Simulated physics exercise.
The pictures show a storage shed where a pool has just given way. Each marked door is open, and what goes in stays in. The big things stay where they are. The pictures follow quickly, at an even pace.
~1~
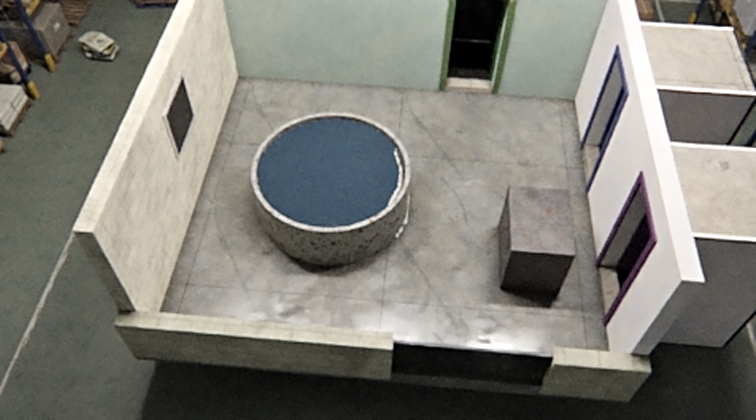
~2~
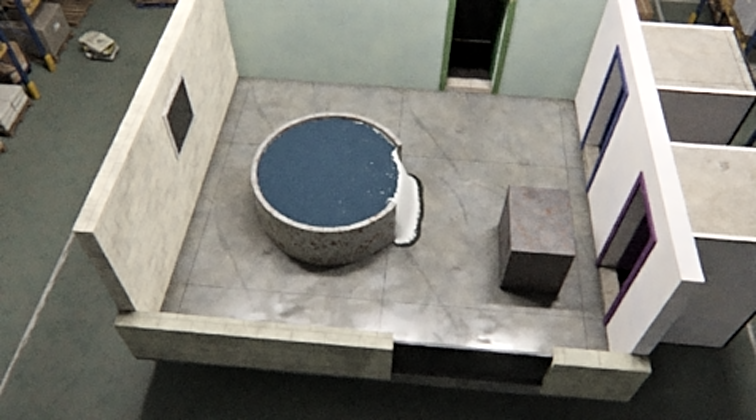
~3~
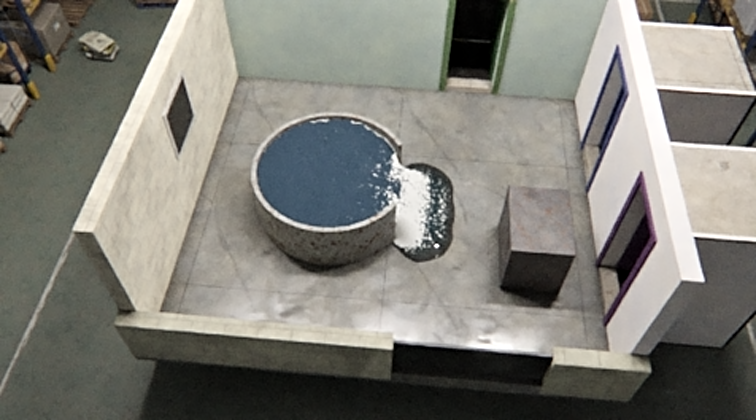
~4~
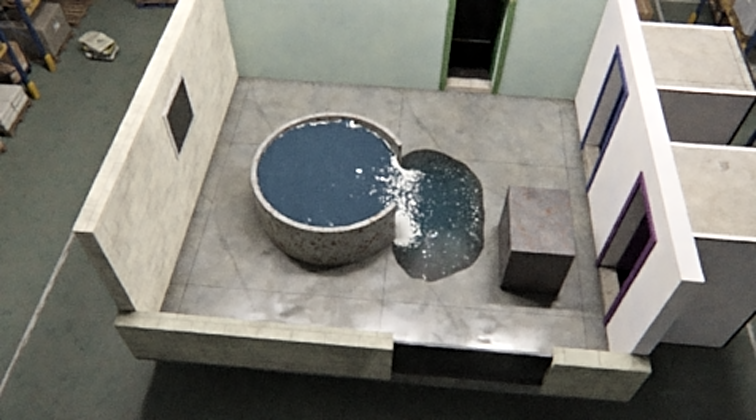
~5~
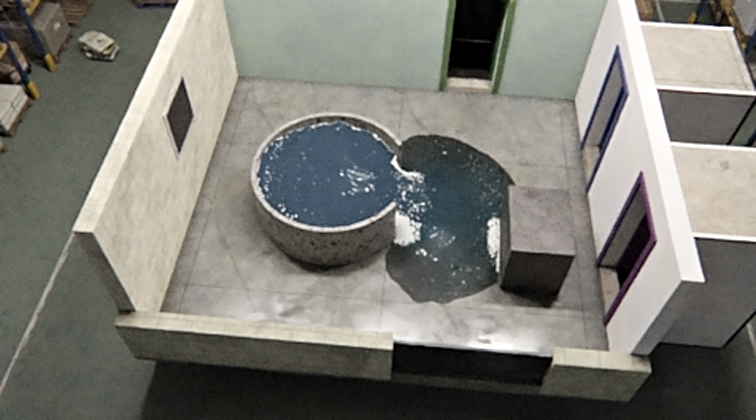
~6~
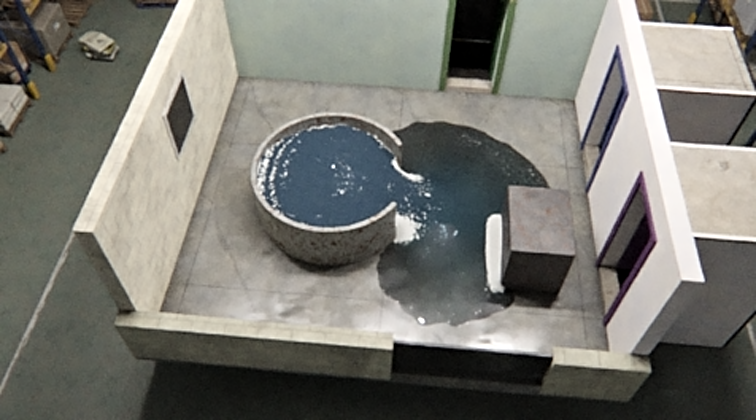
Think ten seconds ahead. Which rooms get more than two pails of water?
One by one: The purple door floods; the blue door floods; the green door holds within the limit.
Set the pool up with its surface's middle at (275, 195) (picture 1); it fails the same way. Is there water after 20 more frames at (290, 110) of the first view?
Answer: Not flooded.
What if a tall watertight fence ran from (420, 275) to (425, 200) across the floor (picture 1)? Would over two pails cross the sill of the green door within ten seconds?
In short: Green takes more.
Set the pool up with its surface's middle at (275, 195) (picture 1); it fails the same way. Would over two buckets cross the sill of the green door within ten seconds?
In short: Green door passes that mark.
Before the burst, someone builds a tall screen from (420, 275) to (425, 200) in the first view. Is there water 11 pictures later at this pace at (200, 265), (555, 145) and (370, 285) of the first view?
As listed: Clear, flooded, covered.
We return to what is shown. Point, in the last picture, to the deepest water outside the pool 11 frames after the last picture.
Near (570, 103).
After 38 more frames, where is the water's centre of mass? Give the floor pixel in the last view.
Roughly at (409, 204).
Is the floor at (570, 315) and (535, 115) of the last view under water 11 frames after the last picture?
In that order: Awash, flooded.
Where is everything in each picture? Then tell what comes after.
In the first picture, still water in the round pool at (331, 171).
In the second picture, water pours out at (404, 199) and has run to (405, 243).
In the third picture, the front is at (432, 170), out from the gap at (404, 199).
In the fourth picture, the front is at (465, 264), out from the gap at (404, 201).
In the fifth picture, water pours out at (404, 201) and has run to (508, 181).
In the sixth picture, the front is at a hidden place, out from the gap at (404, 200).
A moment on, water covers 40 % of the floor; the purple door not reached, the blue door under two buckets in, the green door wet at the sill, nothing in.
Next, water covers 45 % of the floor; the purple door wet at the sill, nothing in, the blue door over two buckets in, the green door wet at the sill, nothing in.
Then, water covers 65 % of the floor; the purple door under two buckets in, the blue door far over two buckets in, the green door wet at the sill, nothing in.
Later, water covers 100 % of the floor; the purple door far over two buckets in, the blue door far over two buckets in, the green door wet at the sill, nothing in.
In the end, water covers 100 % of the floor; the purple door far over two buckets in, the blue door far over two buckets in, the green door wet at the sill, nothing in.
